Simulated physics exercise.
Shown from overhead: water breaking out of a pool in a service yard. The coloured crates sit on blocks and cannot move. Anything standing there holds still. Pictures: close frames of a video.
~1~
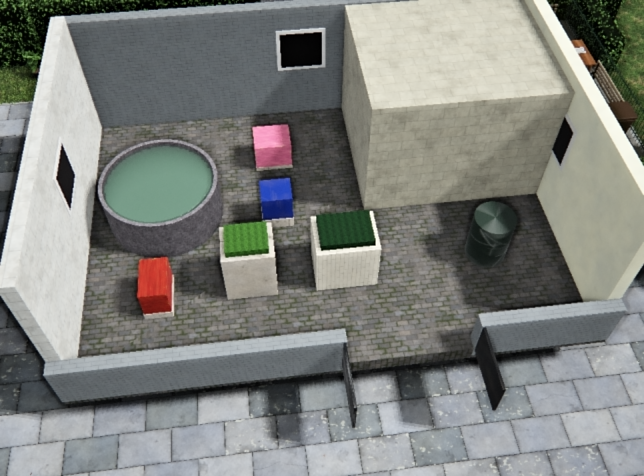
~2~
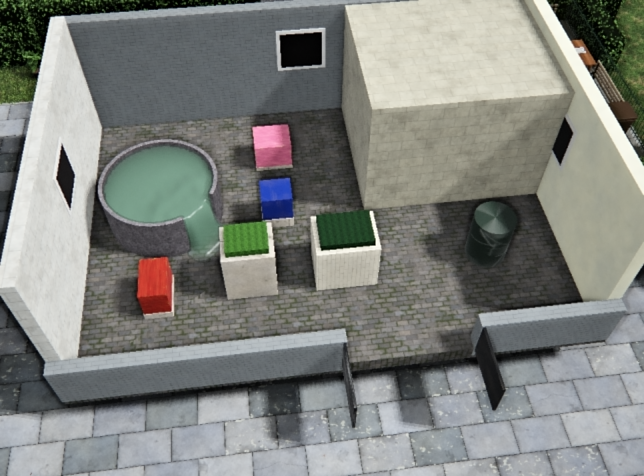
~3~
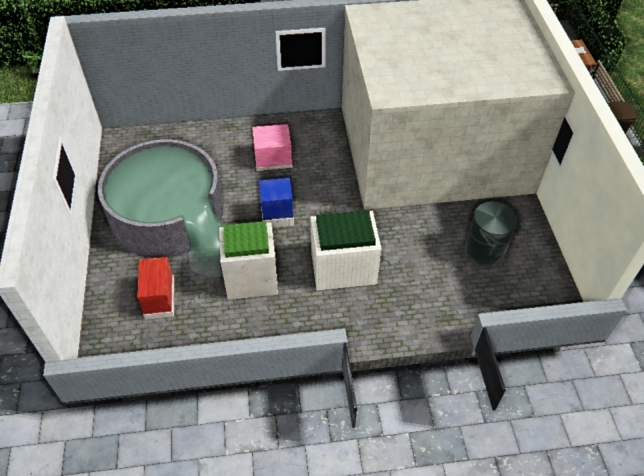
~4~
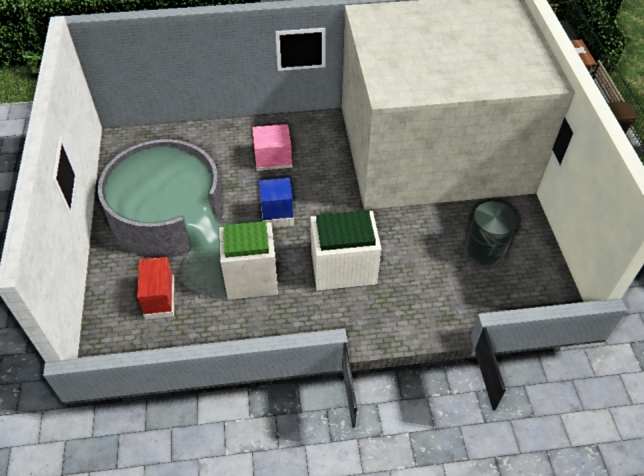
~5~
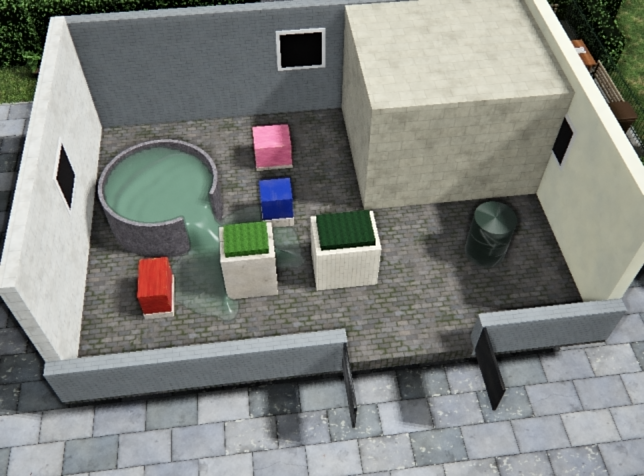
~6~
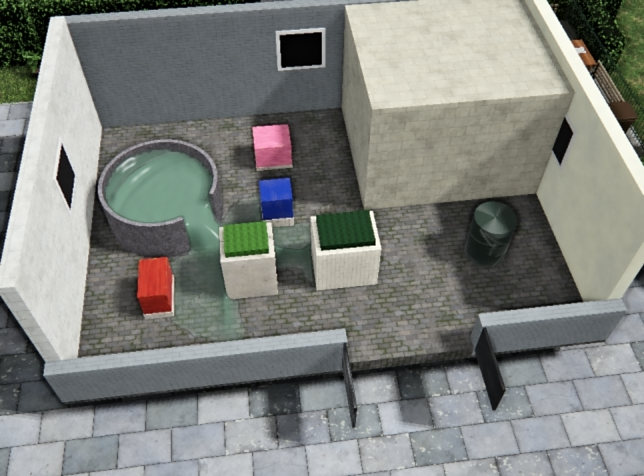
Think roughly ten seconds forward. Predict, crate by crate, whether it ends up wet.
The pink crate ends up dry; the blue crate ends up dry; the red crate ends up dry.
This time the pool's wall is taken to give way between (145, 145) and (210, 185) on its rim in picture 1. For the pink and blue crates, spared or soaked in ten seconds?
Note: Pink one is overtopped; blue one is overtopped.
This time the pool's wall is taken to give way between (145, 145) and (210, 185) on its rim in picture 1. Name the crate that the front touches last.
My pick is the red one.
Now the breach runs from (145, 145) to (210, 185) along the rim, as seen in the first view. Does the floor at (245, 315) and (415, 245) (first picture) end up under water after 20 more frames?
Going in the order you asked, the first is never reached and the second is drenched.
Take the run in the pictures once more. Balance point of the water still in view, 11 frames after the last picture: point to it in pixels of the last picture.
It is near (216, 239).
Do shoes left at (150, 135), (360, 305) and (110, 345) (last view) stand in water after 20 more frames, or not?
First spared, second inundated, third inundated.
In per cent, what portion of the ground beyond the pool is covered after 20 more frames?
My estimate is roughly 65 percent.
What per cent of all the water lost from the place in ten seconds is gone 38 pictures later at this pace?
Close to 30 per cent, I'd say.
A moment on, water covers 25 % of the floor; the pink crate water round its plinth, the blue crate water round its plinth, the red crate water round its plinth.
Next, water covers 40 % of the floor; the pink crate water round its plinth, the blue crate water round its plinth, the red crate water round its plinth.
Then, water covers 65 % of the floor; the pink crate water round its plinth, the blue crate water round its plinth, the red crate water round its plinth.
Later, water covers 90 % of the floor; the pink crate water round its plinth, the blue crate water round its plinth, the red crate water round its plinth.
In the end, water covers 100 % of the floor; the pink crate stayed above the water, the blue crate stayed above the water, the red crate stayed above the water.
